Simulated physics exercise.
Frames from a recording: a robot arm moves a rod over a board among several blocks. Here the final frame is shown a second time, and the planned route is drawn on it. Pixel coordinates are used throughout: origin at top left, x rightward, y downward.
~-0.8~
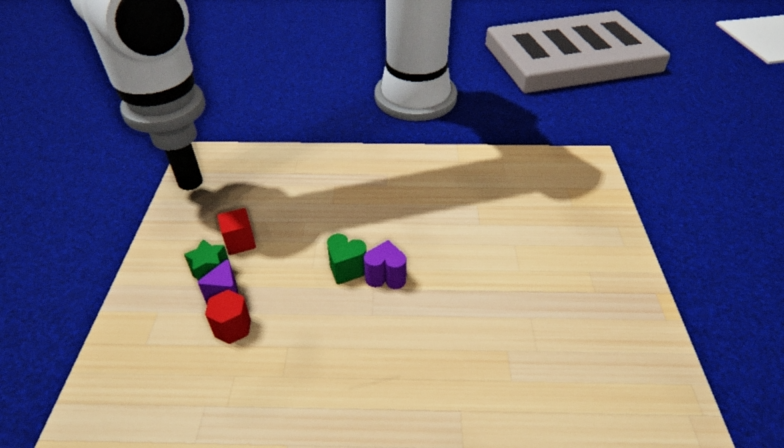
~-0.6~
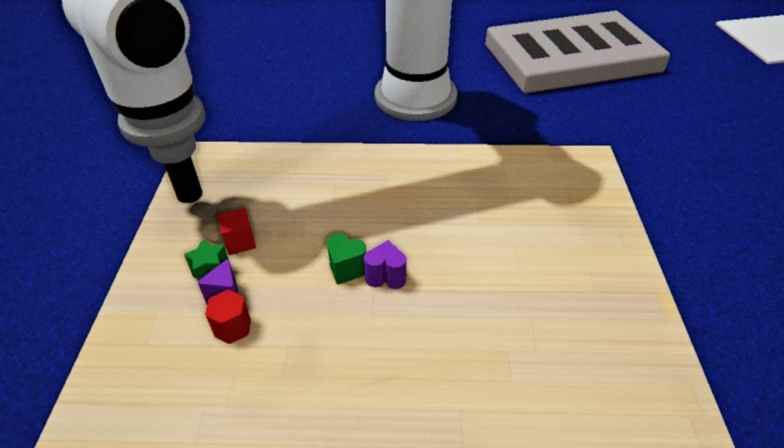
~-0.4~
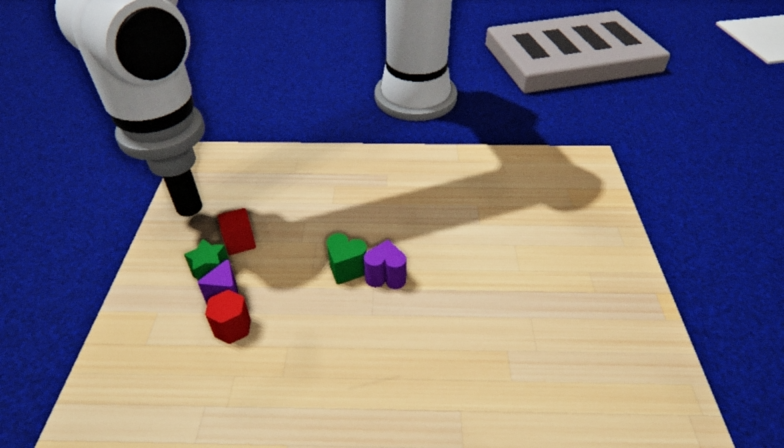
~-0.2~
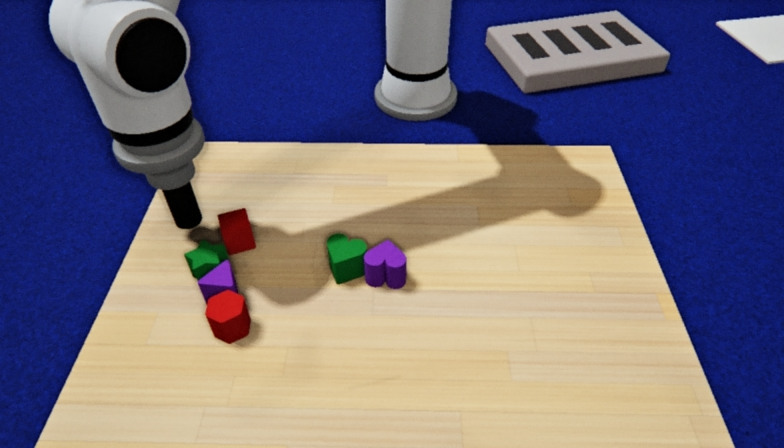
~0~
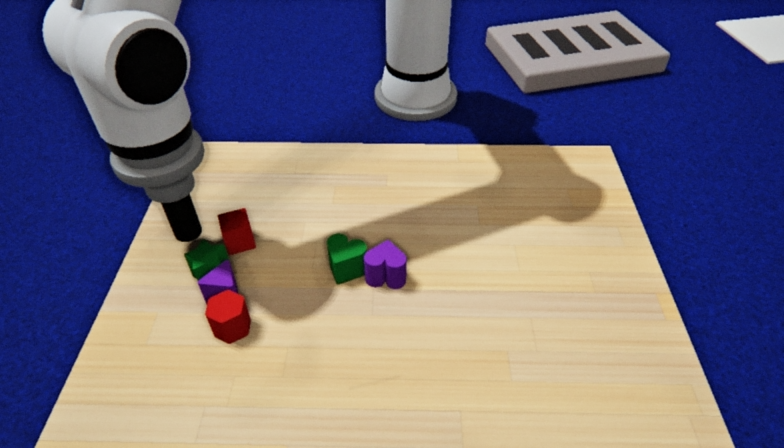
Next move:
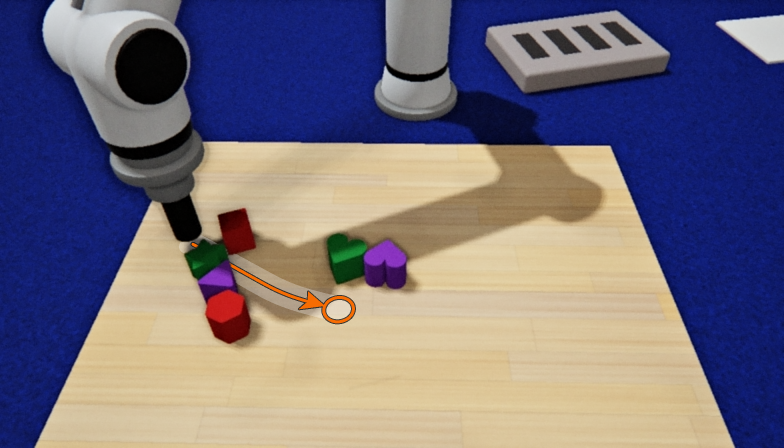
A robot arm holding a black rod starts near the upper left corner of a wooden board, just above a cluster of red, green and purple blocks. The rod moves slowly a short way down toward the green star, while the blocks, including two hearts near the center, stay still.
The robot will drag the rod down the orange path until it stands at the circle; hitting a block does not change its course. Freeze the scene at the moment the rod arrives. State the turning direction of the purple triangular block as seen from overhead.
The block turns counter-clockwise.
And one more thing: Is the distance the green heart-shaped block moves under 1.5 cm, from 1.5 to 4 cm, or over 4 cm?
Its final spot will lie within 1.5 cm of the current one.
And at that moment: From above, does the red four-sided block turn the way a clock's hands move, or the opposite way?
The red four-sided block rotates counterclockwise.
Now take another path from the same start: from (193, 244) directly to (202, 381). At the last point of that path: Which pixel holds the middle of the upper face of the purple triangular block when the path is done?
It is at (249, 281).
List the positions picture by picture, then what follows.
Rod's lower end (191, 183); green star-shaped block (205, 254); purple triangular block (219, 276); red hexagonal block (225, 306); red four-sided block (234, 220); green heart-shaped block (345, 247), in the first frame.
Rod (190, 195); blocks still, in the second frame.
Rod (190, 208); blocks still, in the third frame.
Rod (189, 221); blocks still, in the fourth frame.
Rod (189, 233); green star-shaped block (205, 254); purple triangular block (219, 276); red hexagonal block (225, 306); red four-sided block (234, 220); green heart-shaped block (345, 247), in the fifth frame.
Drawn move, from (193, 244) by way of (235, 268) and (282, 292) to (339, 309).
On the path given first. One third of the way, rod (233, 257); green star-shaped block (216, 269), turned 55° clockwise; purple triangular block (224, 294), turned 20° anticlockwise; red hexagonal block (226, 319), turned 20° clockwise; red four-sided block (239, 221), turned 30° anticlockwise.
Two thirds of the way, rod (280, 282); green star-shaped block (224, 271), turned 110° clockwise; purple triangular block (220, 302), turned 25° anticlockwise; red hexagonal block (226, 326), turned 15° clockwise; red four-sided block (239, 221), turned 30° anticlockwise.
At the end, rod (337, 298); green star-shaped block (224, 271), turned 110° clockwise; purple triangular block (220, 302), turned 25° anticlockwise; red hexagonal block (226, 326), turned 15° clockwise; red four-sided block (239, 221), turned 30° anticlockwise; green heart-shaped block still.
